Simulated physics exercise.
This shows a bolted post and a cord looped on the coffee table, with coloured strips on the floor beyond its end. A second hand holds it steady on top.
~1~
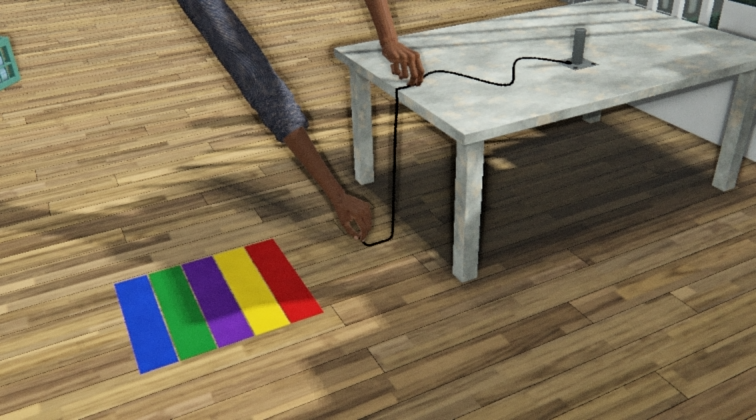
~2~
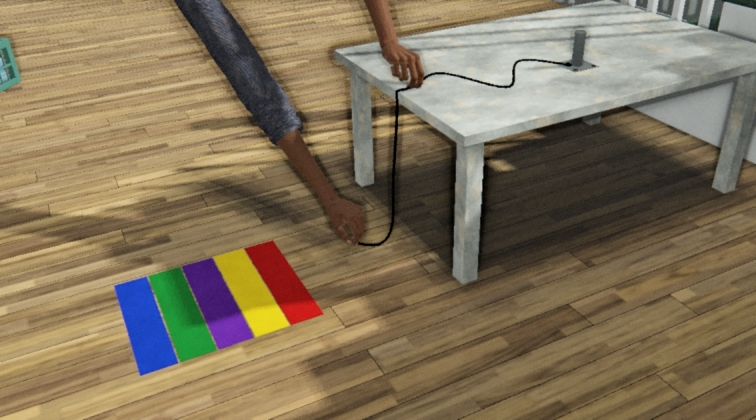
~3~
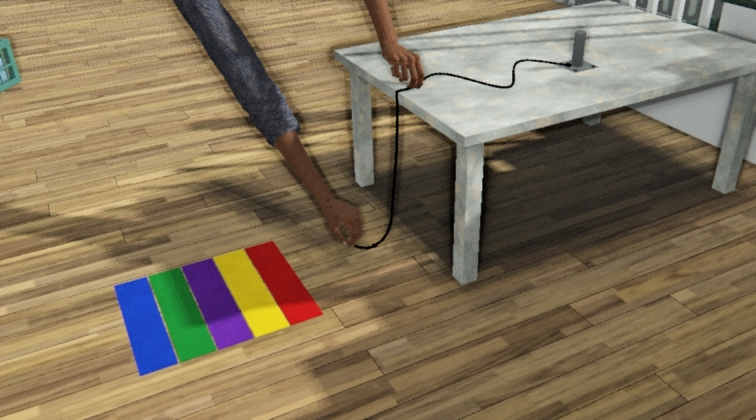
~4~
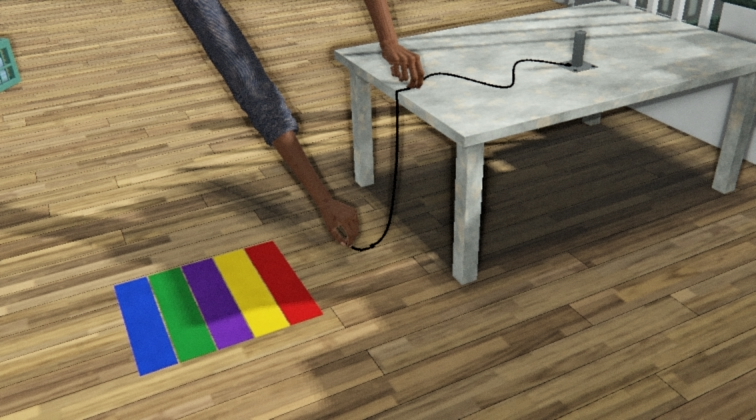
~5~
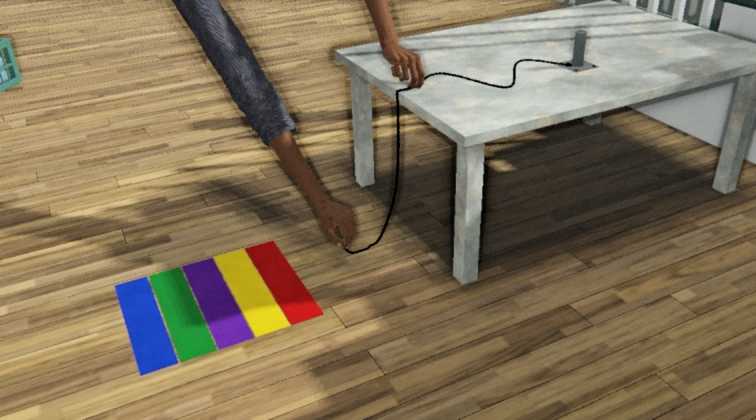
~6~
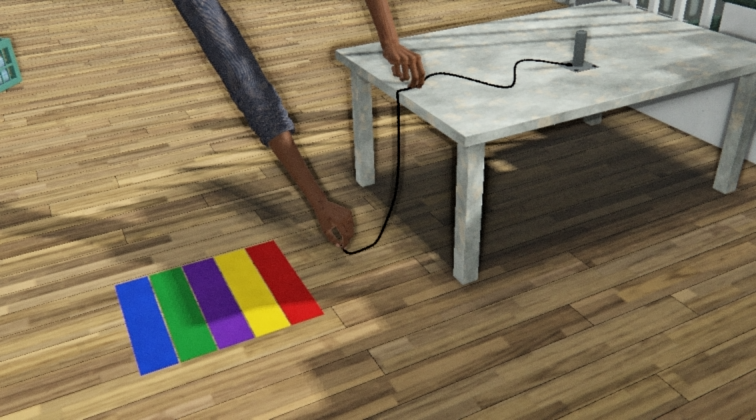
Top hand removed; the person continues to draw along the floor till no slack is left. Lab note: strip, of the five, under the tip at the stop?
Blue.
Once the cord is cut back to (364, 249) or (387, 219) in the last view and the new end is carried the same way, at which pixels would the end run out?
First (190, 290), then (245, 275).
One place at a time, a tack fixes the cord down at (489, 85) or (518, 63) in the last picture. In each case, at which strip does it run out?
The end reaches purple and then green.
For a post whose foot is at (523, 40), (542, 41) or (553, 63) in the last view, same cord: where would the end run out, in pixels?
Places per try: (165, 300); (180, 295); (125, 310).
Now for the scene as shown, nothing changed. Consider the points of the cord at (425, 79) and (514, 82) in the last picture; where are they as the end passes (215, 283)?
The first lands at (392, 142), while the second lands at (467, 84).
Early on, end near (215, 283); over purple.
Midway, end near (172, 296); over green.
At the end of the slack, end near (145, 304); over blue. The end stops over the blue strip.
